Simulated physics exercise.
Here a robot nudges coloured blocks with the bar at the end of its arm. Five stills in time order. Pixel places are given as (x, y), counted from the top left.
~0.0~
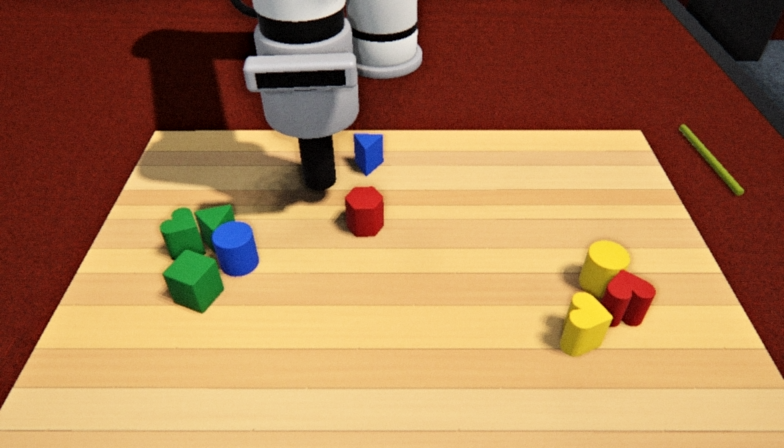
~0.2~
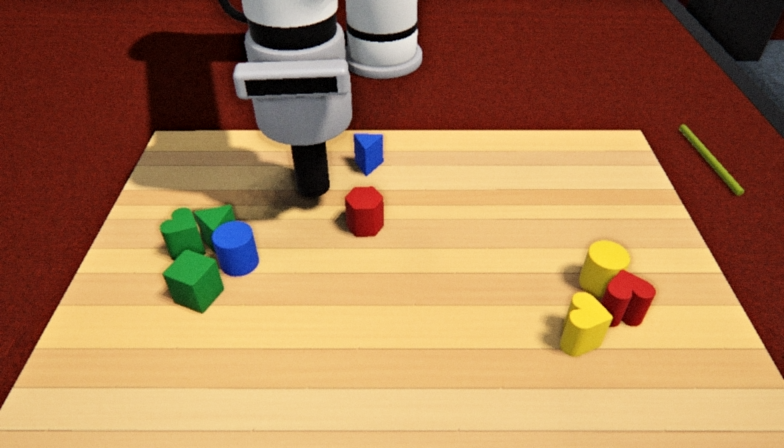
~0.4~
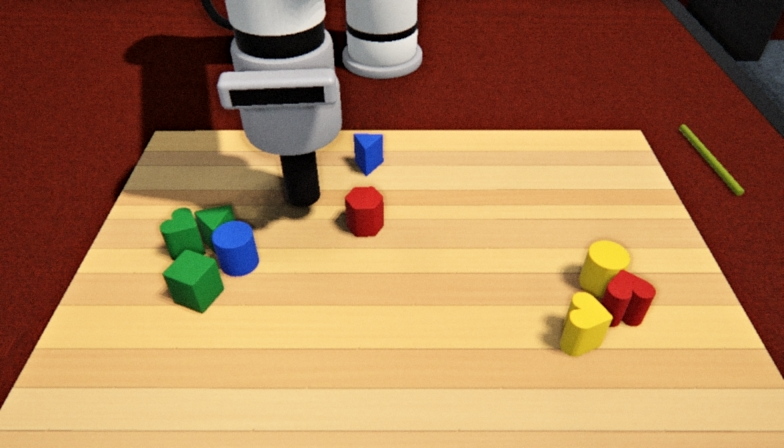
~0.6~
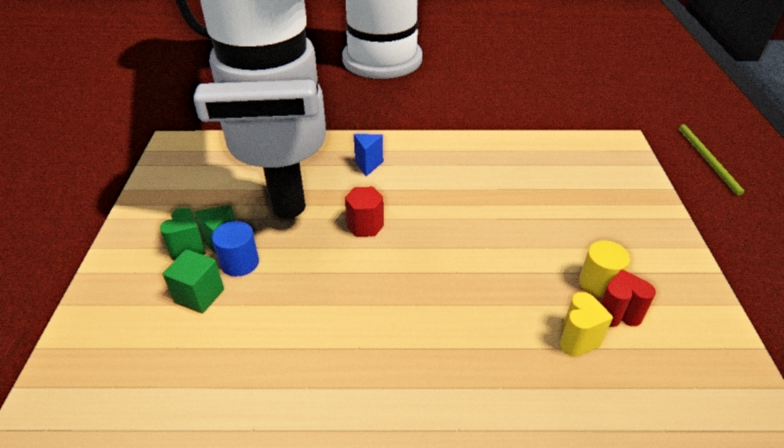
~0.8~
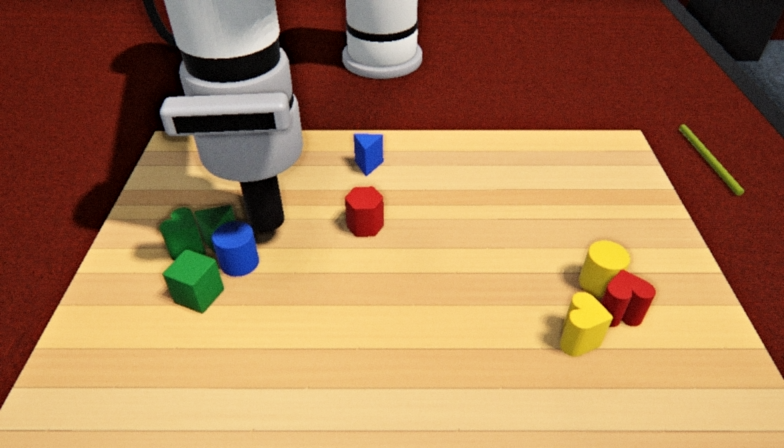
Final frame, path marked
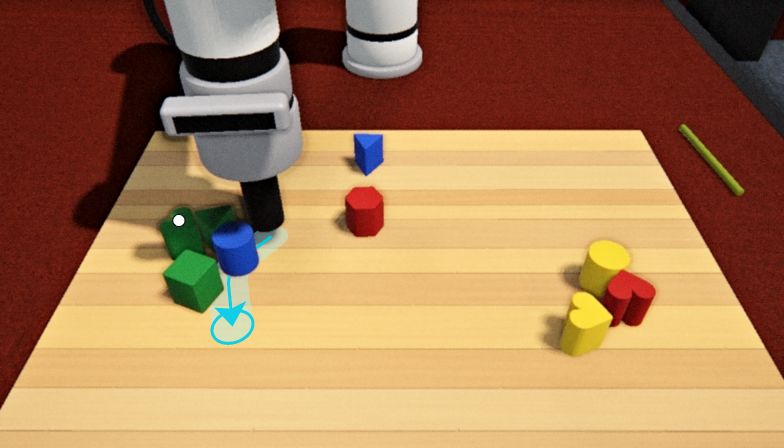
The robot arm's black bar moved left and toward the viewer across the wooden board, slowly at first, coming right beside the blue cylinder near the green blocks, while all the blocks stayed still.
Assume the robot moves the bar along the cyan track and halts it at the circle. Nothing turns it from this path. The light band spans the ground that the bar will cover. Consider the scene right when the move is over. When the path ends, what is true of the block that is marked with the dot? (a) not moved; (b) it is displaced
That would be a.
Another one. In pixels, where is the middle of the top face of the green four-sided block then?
It comes to (131, 309).
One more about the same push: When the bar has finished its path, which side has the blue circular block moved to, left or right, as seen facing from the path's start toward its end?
Facing from start to end, it shifts right.
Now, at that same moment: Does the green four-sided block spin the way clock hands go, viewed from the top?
Yes
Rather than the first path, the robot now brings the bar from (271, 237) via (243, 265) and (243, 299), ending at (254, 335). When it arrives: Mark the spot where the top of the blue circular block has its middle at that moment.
At the end it should sit near (195, 297).
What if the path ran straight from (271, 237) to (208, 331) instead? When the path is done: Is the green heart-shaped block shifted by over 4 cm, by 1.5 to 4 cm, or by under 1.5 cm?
Net shift: Below 1.5 cm.
The line goes from (271, 237) over (240, 261) and (229, 292) to (233, 327); the dot is on the green heart-shaped block.
On the path given first. One third of the way, bar at (235, 244); green four-sided block at (172, 281), turned 15° clockwise; blue circular block at (206, 257).
Two thirds of the way, bar at (224, 275); green four-sided block at (142, 304), turned 30° clockwise; blue circular block at (185, 287).
At the end, bar at (227, 310); green heart-shaped block unmoved; green four-sided block at (131, 309), turned 45° clockwise; blue circular block at (178, 310).
